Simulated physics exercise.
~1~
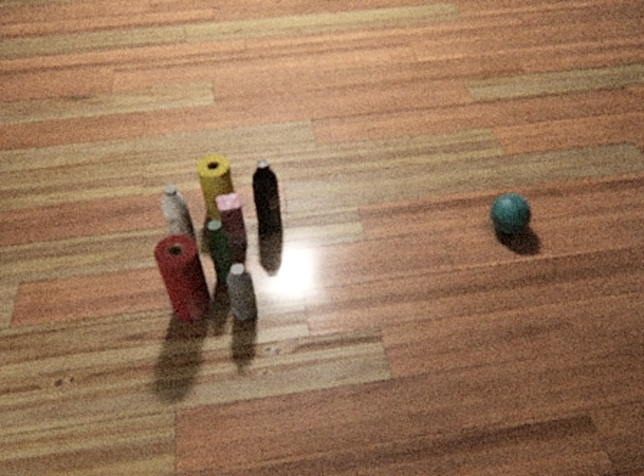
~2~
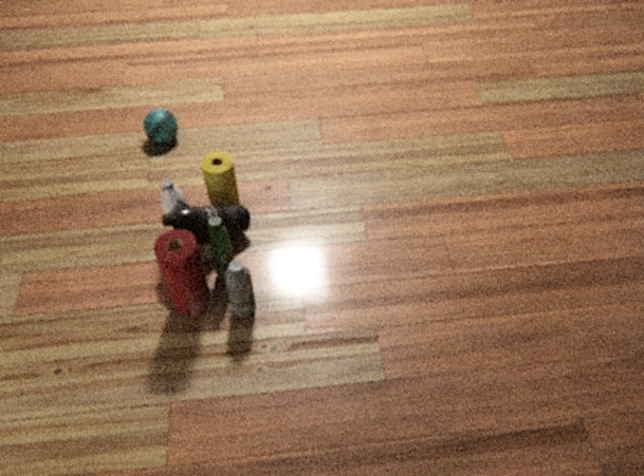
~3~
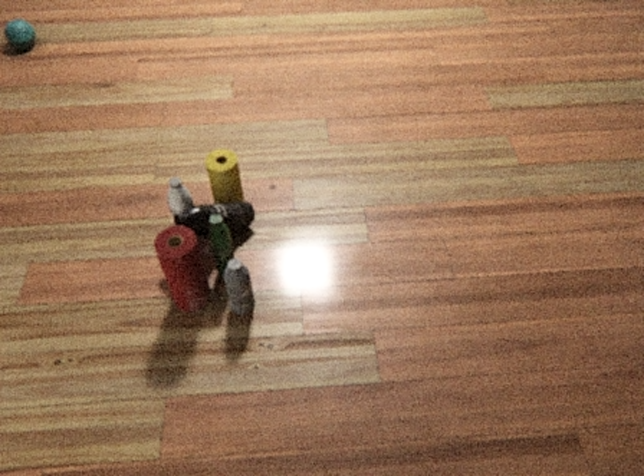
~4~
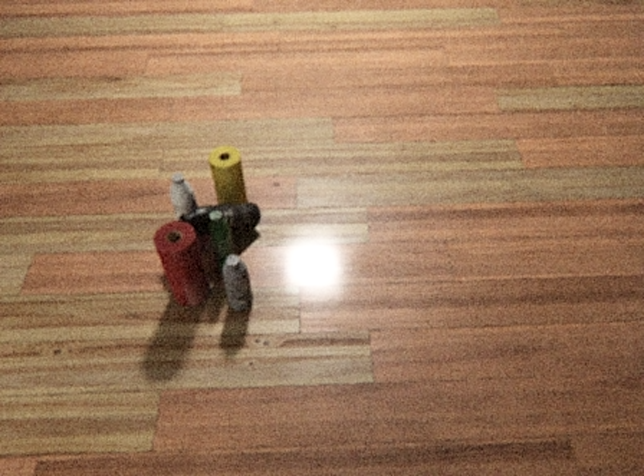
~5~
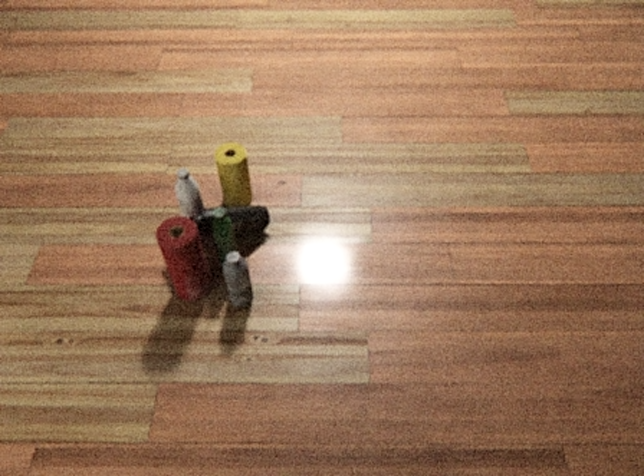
A turquoise ball rolled left across the wooden floor into a cluster of bottles and rolls, toppling the black bottle and the small pink carton, then rolled out of view at the upper left while the others stayed standing.
